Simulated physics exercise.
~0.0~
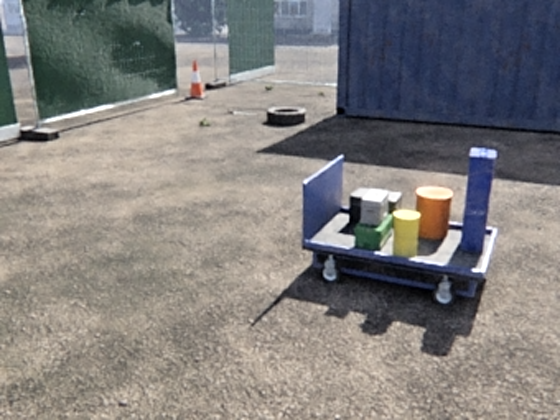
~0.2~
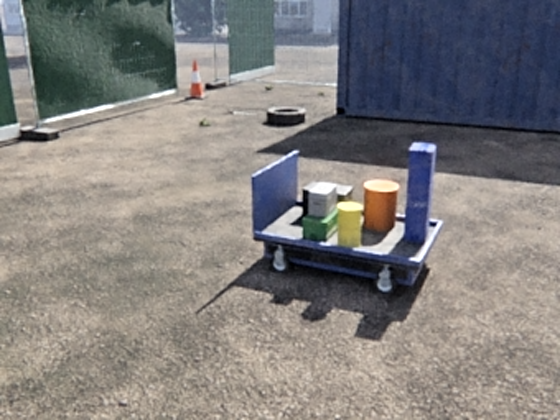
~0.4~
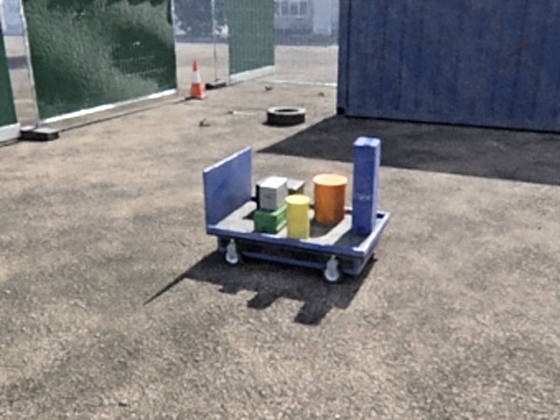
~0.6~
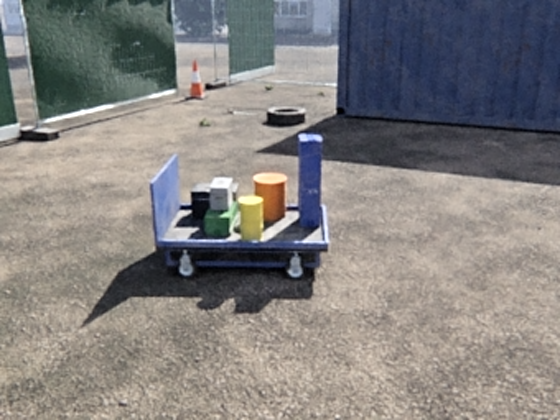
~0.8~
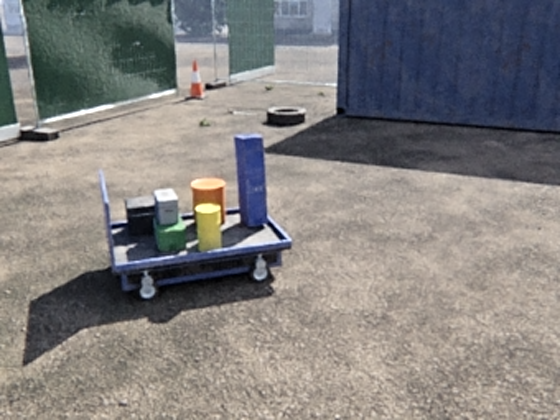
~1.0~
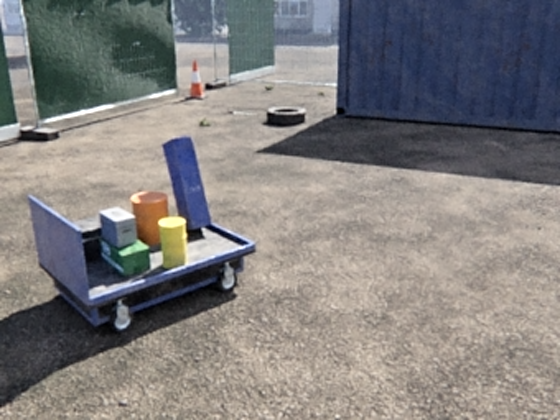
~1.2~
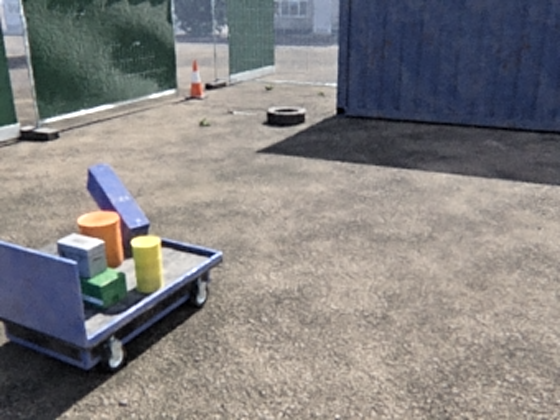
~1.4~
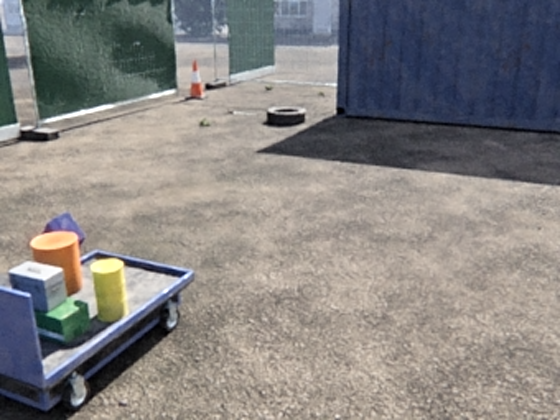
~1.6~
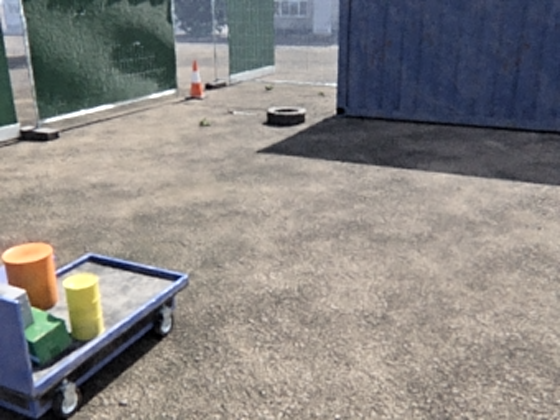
A large blue container stands at the back right of a sunlit paved yard, seen from a fixed, raised viewpoint, with green fence panels, an orange cone and a tyre beyond. A flat blue cart carries a tall blue box, an orange pail, a yellow canister, and green, grey and black items behind its front board. It rolls left, then curves toward the viewer. The blue box leans, tips over the far side and drops from sight behind the cart. The cart slows at the lower left, partly out of view, with the pail and canister still upright aboard.
